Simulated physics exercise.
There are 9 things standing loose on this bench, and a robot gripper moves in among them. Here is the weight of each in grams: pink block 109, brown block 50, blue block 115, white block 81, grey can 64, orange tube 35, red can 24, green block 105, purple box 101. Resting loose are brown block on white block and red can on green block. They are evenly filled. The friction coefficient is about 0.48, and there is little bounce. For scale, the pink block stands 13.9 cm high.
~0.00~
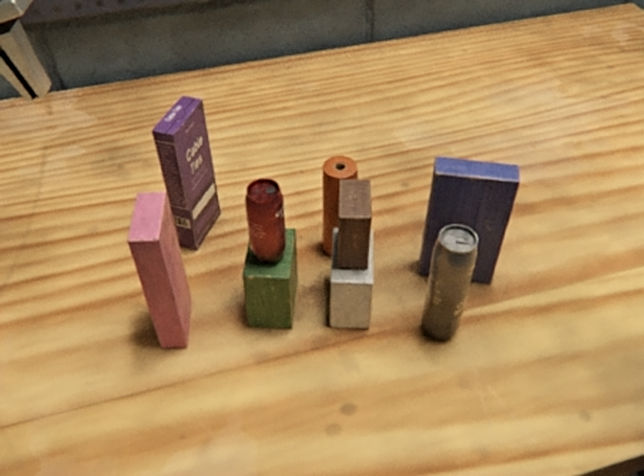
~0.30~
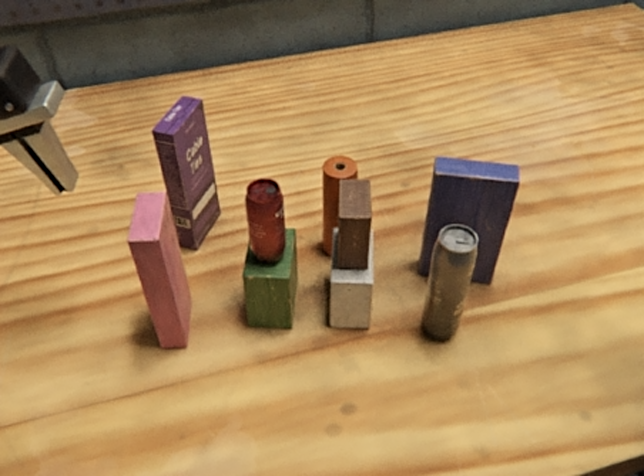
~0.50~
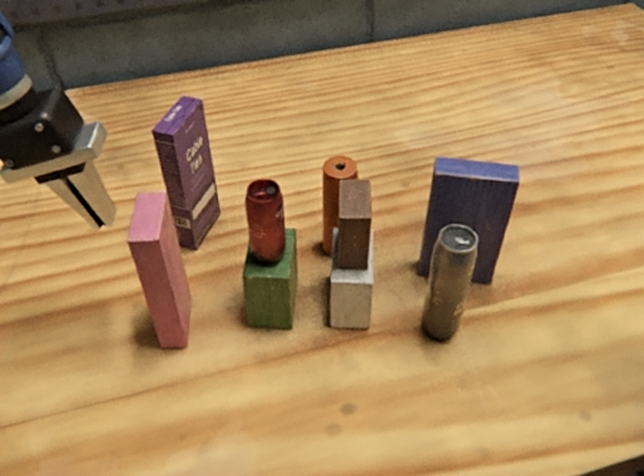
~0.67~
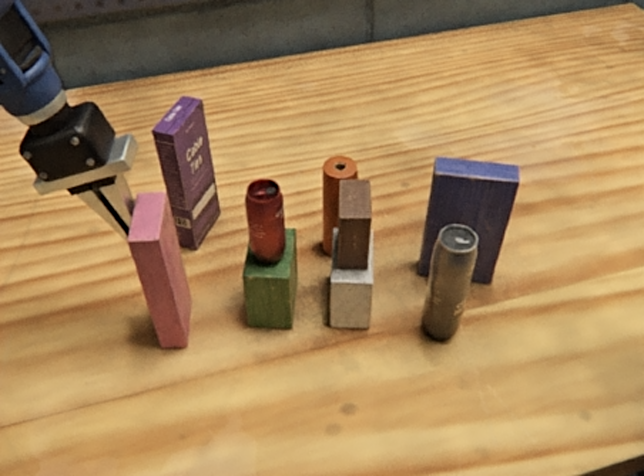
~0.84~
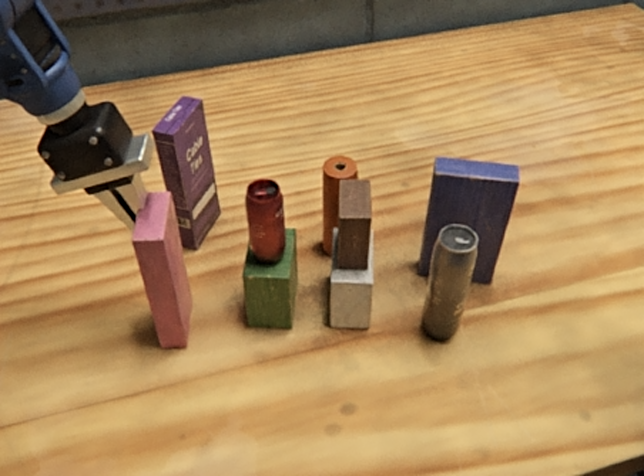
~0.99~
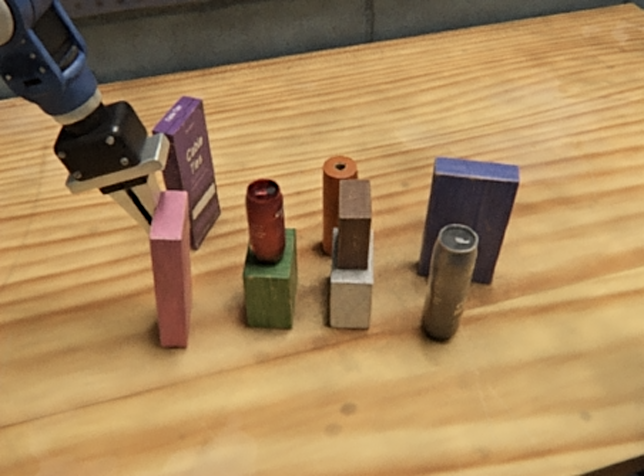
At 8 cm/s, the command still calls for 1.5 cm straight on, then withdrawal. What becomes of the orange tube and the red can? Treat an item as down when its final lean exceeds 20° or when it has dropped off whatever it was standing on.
At the end, the orange tube doesn't go over; the red can goes over.
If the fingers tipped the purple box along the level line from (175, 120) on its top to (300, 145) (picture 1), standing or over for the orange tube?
As for the orange tube, it gets tipped.
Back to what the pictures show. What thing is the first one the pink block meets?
The answer is the red can.
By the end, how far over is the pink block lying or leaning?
Close to 40 degrees off vertical in the end.
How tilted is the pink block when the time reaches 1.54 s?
At that moment it is near 40° away from upright.
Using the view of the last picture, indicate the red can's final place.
Roughly at pixel (301, 217) in the last picture.
Around 1.24 s, off upright pink block 19°.
Around 1.54 s, red can and pink block touch at 1.30 s; green block and pink block touch at 1.39 s; off upright pink block 37°, red can 35°.
Around 1.99 s, off upright pink block 37°, red can 36°.
At rest, past 20° or fallen, pink block and red can. Standing, purple box, green block, white block, grey can, blue block, orange tube and brown block.
